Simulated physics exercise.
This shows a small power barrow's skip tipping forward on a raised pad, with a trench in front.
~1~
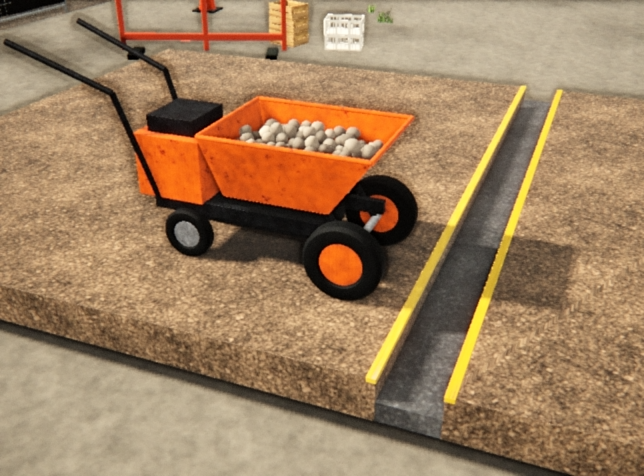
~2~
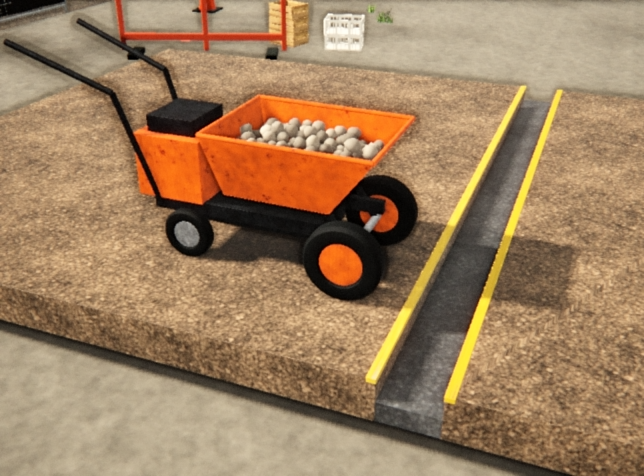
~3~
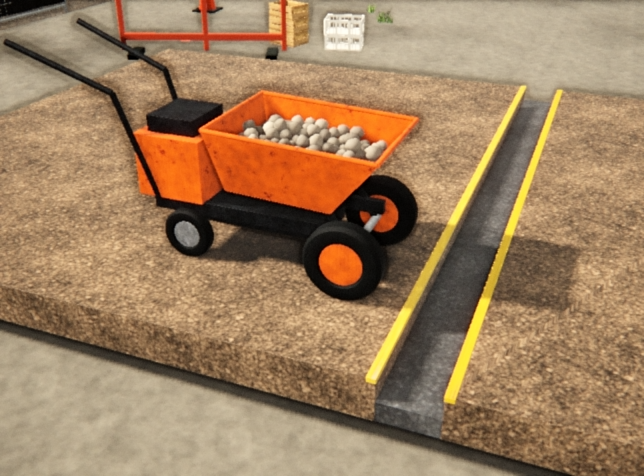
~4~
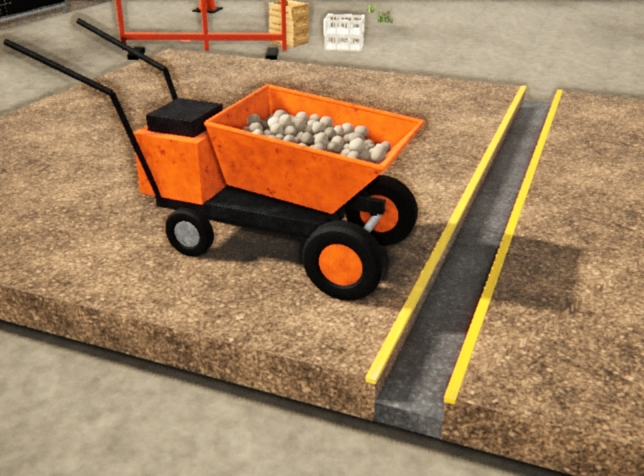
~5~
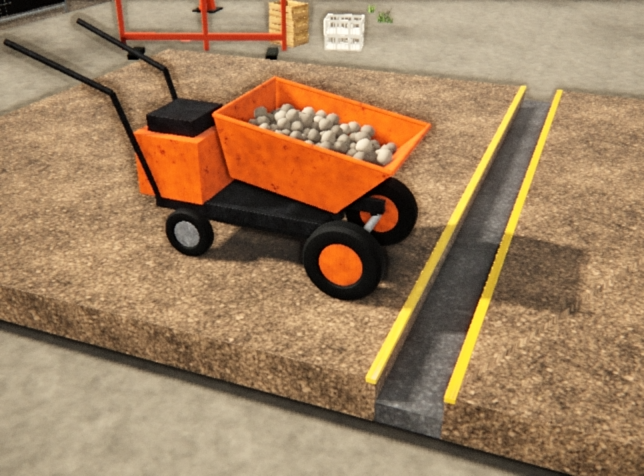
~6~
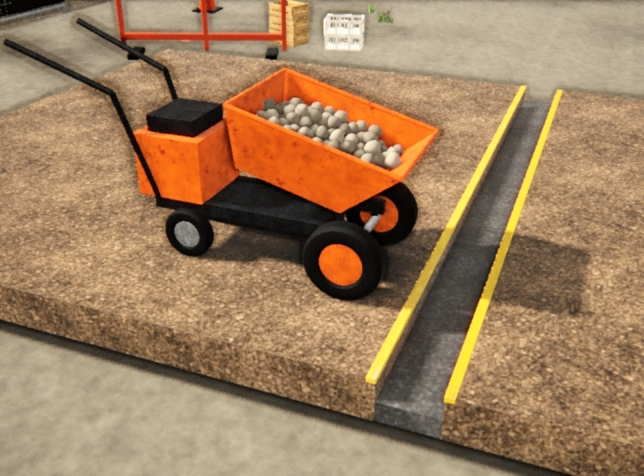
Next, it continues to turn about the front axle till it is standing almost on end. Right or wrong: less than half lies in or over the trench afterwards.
Right.
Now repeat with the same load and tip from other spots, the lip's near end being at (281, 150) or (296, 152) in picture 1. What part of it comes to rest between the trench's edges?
First try: Some 60 %; second try: 70 %.
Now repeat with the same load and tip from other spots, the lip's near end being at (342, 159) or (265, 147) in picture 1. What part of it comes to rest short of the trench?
It comes out near 0 in a hundred for the first and near 50 in a hundred for the second.
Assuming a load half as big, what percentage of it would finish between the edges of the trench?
Roughly 20 in a hundred.
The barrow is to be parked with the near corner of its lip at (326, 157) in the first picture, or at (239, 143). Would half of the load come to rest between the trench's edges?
In turn: Above a half; less than half.
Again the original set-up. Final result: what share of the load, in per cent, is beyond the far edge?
It works out to roughly 75 percent.
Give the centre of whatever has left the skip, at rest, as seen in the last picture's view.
Close to (520, 296), more or less.
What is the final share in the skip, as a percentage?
My estimate is about 0 per cent.
Shortly afterwards, skip tipped steeply; the whole lot in the skip.
Next, skip tipped right over; all but a few in the skip; only a few in or heaped over the trench; only a few beyond it; a little falling.
Some moments later, skip tipped right over; near a quarter in the skip; a little in or heaped over the trench; near two thirds beyond it.
In the end, skip tipped right over; near a quarter in or heaped over the trench; the bulk beyond it.
